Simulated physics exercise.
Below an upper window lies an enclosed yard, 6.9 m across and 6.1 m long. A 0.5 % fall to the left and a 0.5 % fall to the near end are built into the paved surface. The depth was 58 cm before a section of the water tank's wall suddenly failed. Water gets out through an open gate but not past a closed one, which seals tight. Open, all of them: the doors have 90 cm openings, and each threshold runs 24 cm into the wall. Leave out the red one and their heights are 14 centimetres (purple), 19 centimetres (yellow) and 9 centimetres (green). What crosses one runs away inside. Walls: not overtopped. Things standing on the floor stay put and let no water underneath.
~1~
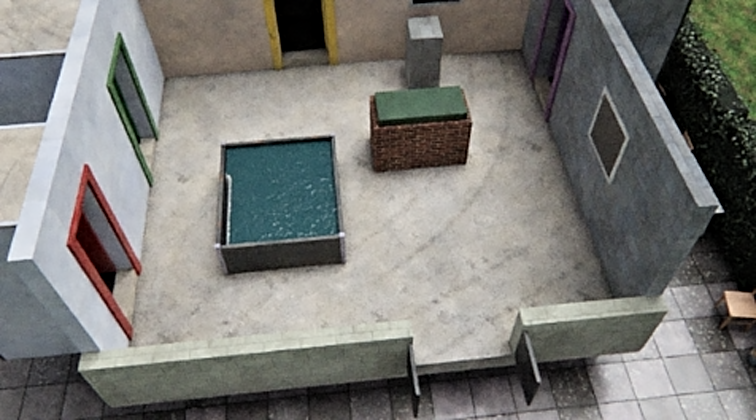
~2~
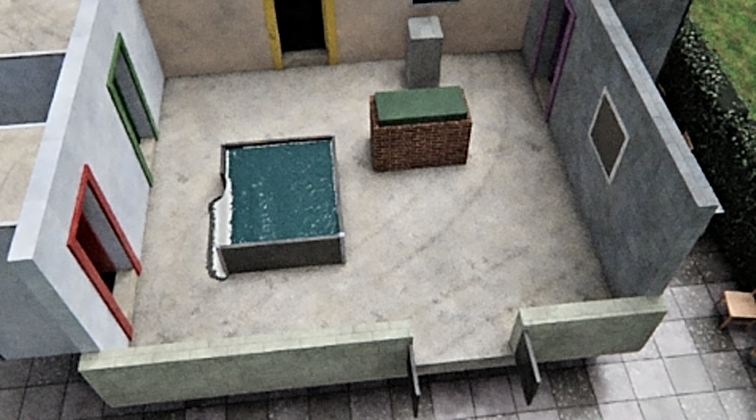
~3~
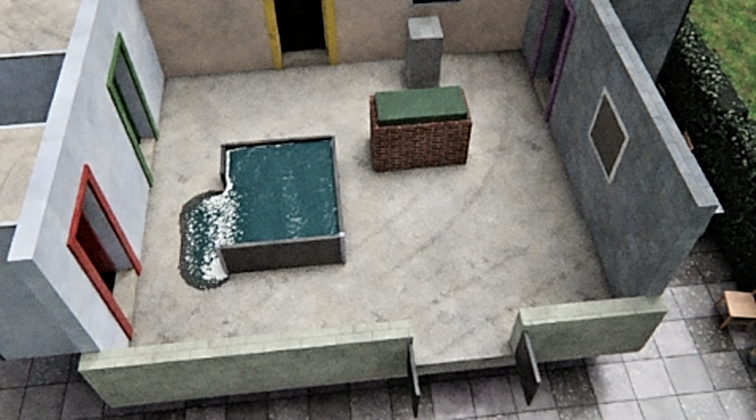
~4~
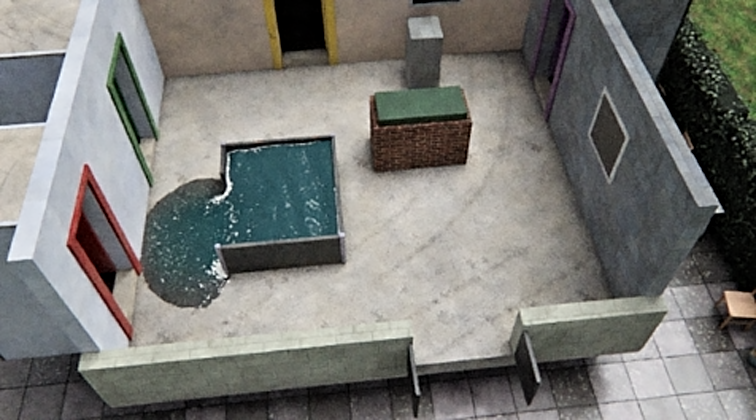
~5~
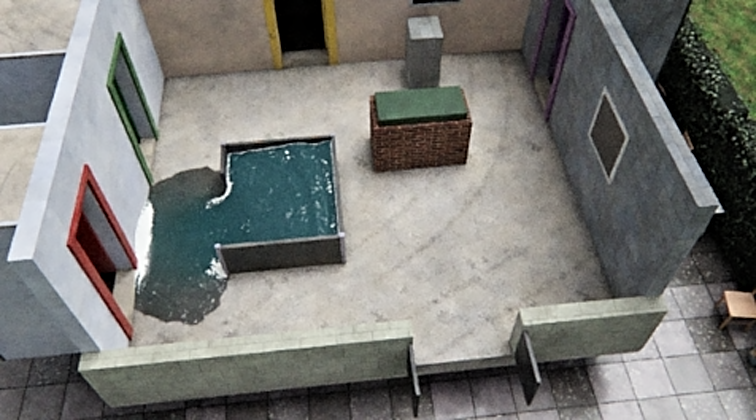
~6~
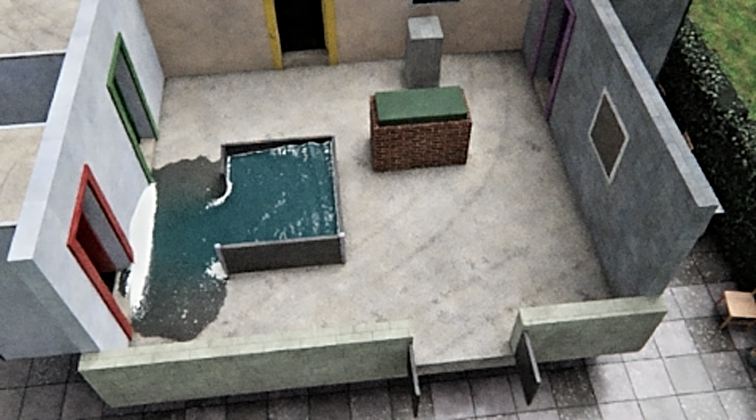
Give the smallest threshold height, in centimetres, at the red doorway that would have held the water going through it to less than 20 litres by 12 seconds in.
The smallest height is about 27 cm.
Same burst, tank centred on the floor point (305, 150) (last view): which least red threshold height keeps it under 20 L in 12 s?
I'd put it at close to 7.5 cm.
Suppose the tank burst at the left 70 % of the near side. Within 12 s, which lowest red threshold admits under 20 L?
Then it needs around 14.0 cm.
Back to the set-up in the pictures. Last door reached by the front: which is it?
It's the purple one.
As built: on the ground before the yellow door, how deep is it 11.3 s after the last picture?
About 3.5 cm.
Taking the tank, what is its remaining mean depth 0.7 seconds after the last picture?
The mean depth is about 33 cm.
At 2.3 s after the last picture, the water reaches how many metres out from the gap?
4.0 m.
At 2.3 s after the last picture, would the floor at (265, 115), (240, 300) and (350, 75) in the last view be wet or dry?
Status: Submerged / submerged / clear.
Then, 0.7 s after the last picture water covers 15 % of the floor, deepest (42 cm) near (153, 255); 32 cm at the red door, 8 litres in over its 22 cm threshold.
Then, 2.3 s after the last picture water covers 40 % of the floor, deepest (30 cm) near (125, 379); 19 cm at the red door, 42 litres in over its 22 cm threshold.
Then, 11.3 s after the last picture water covers 100 % of the floor, deepest (8 cm) near (440, 66); 5 cm at the red door, 43 litres in over its 22 cm threshold.
At the red door as built, the water peaked near 32 cm, 0.9 s after the last picture.
Run again over the same 12 s with other heights there, 29 litres in over 24.5 cm, 4 litres over 33 cm. The limit of 20 litres is kept from about 27 cm up.
